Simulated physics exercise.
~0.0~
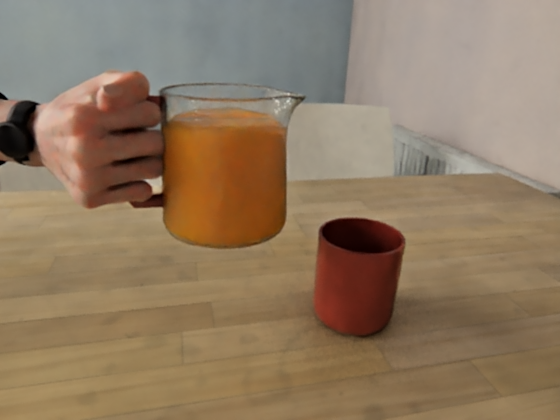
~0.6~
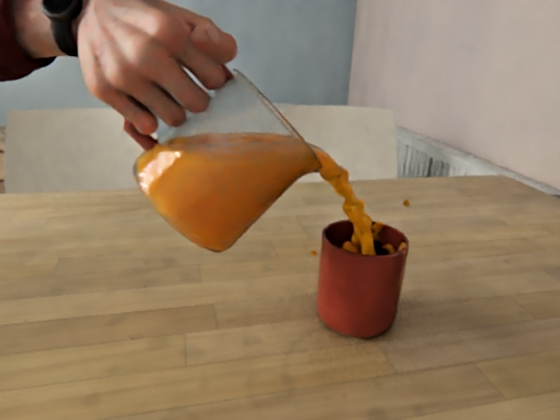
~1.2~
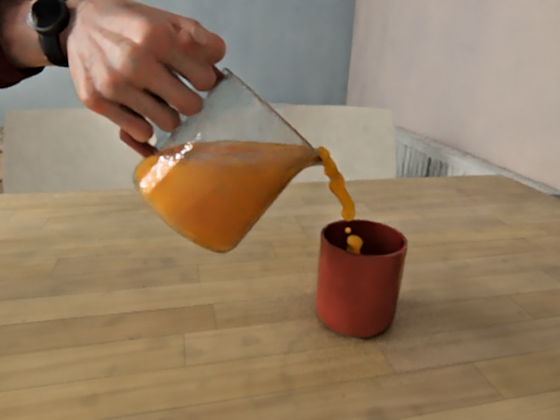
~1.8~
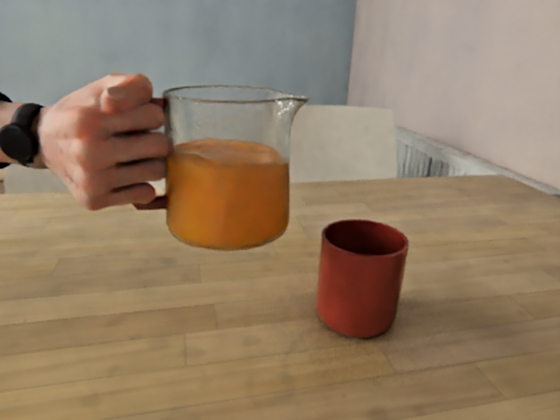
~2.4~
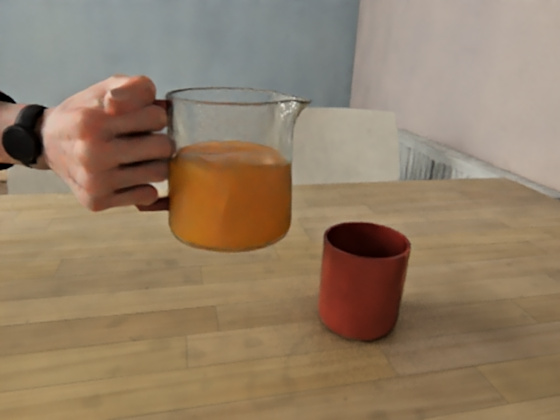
In this clip, a hand wearing a dark watch tilts a glass pitcher of orange juice and pours a stream into a red mug on a wooden table, then brings it back upright, ending with the pitcher still partly full beside the mug.
